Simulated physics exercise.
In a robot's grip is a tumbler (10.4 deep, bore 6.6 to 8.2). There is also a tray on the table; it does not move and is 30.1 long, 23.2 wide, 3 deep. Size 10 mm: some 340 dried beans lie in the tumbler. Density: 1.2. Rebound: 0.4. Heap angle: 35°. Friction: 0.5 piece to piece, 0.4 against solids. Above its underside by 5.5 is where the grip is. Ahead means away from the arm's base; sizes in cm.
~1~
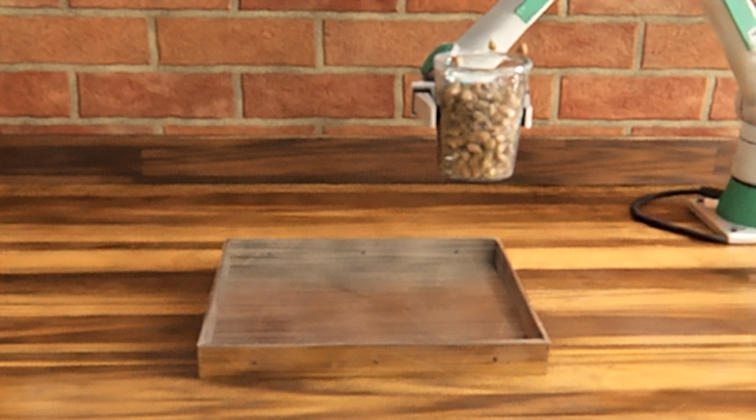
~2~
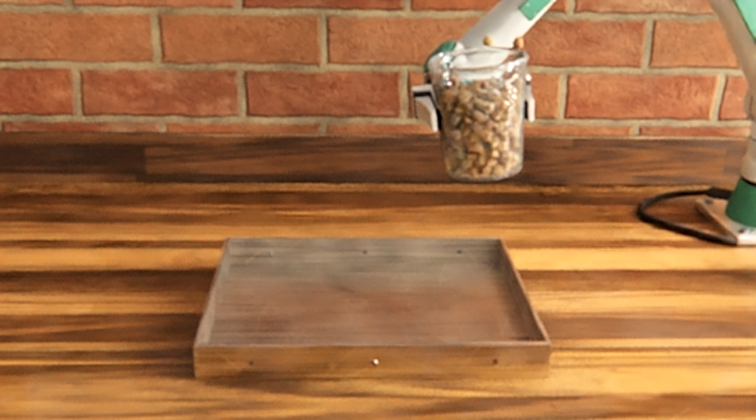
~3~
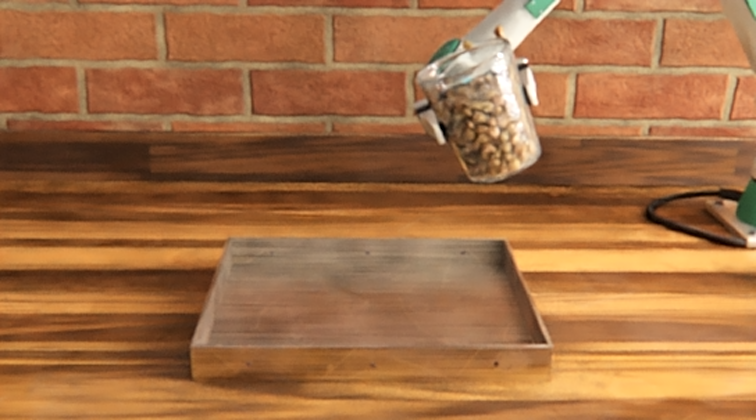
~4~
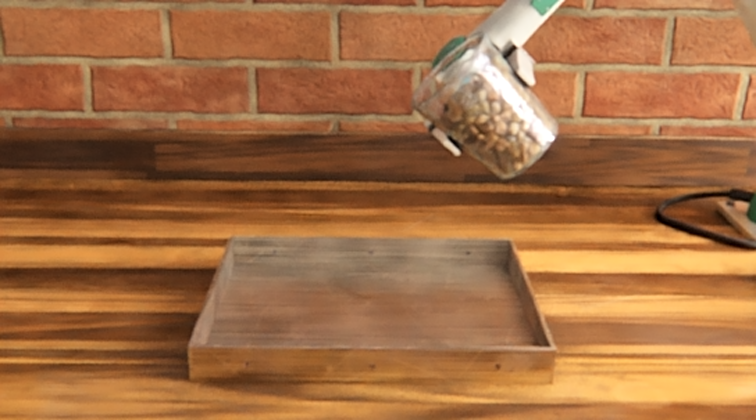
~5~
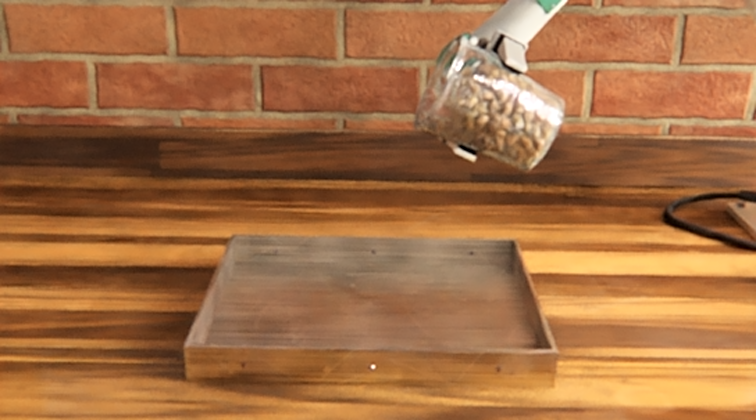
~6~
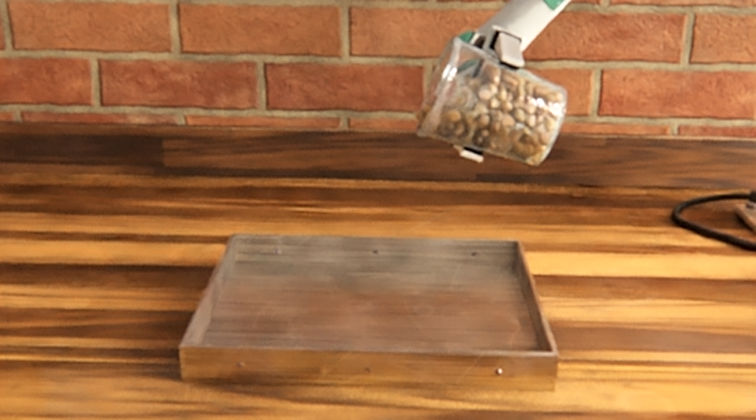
In the video, a robotic arm holds a clear tumbler of dried beans above a wooden table with an empty rectangular tray, then steadily tilts it leftward until it is nearly on its side, the beans shifting inside.
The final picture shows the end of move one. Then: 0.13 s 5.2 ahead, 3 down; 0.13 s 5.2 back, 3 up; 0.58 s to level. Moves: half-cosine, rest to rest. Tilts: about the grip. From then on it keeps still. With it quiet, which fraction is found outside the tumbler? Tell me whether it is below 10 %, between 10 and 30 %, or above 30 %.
That share comes out between 10 and 30 %.
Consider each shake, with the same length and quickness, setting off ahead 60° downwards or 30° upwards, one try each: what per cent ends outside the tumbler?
You'd get some 5 per cent with the first setting and some 65 per cent with the second.
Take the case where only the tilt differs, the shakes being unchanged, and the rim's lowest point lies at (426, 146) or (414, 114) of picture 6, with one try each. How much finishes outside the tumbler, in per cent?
Near 50 and 10 in a hundred.
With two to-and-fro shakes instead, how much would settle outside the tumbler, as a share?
Estimate for that case: 30 %.
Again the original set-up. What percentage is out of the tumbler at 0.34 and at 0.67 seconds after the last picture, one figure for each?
Roughly 15, then 15.
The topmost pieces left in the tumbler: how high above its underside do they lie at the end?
The top sits some 10.0 cm up.
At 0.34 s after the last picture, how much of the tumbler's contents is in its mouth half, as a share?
Close to 40 in a hundred.
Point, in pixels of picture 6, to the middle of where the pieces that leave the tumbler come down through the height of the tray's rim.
Around (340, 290).
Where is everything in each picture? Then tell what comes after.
In the first picture, the tumbler middle at (479, 117), level; upper third of the load around (481, 99), from x 445 to 520, top at y 45; 335 in the tumbler.
In the second picture, the tumbler middle at (481, 116), tilted 7° forward; upper third of the load around (483, 96), from x 445 to 515, top at y 40.
In the third picture, the tumbler middle at (484, 114), tilted 25° forward; upper third of the load around (487, 97), from x 440 to 530, top at y 35.
In the fourth picture, the tumbler middle at (489, 112), tilted 46° forward; upper third of the load around (491, 93), from x 445 to 545, top at y 60.
In the fifth picture, the tumbler middle at (492, 109), tilted 64° forward; upper third of the load around (493, 91), from x 440 to 550, top at y 70.
In the sixth picture, the tumbler middle at (494, 108), tilted 71° forward; upper third of the load around (501, 92), from x 420 to 555, top at y 70; 335 in the tumbler.
Then, 0.34 s on, tilted 68° forward, highest piece 22 above the table; 278 in the tumbler, 23 in the tray, 34 in flight or on a rim.
Then, 0.67 s on, tilted 14° forward, highest piece 25 above the table; 277 in the tumbler, 57 in the tray, 1 on the table or floor.
Then, 1.04 s on, level, highest piece 25 above the table; 277 in the tumbler, 57 in the tray, 1 on the table or floor.
Then, 2.09 s on, level, highest piece 25 above the table; 277 in the tumbler, 57 in the tray, 1 on the table or floor.
In the end, 277 in the tumbler, 57 in the tray, 1 on the table or floor. That is 17 % outside the tumbler.
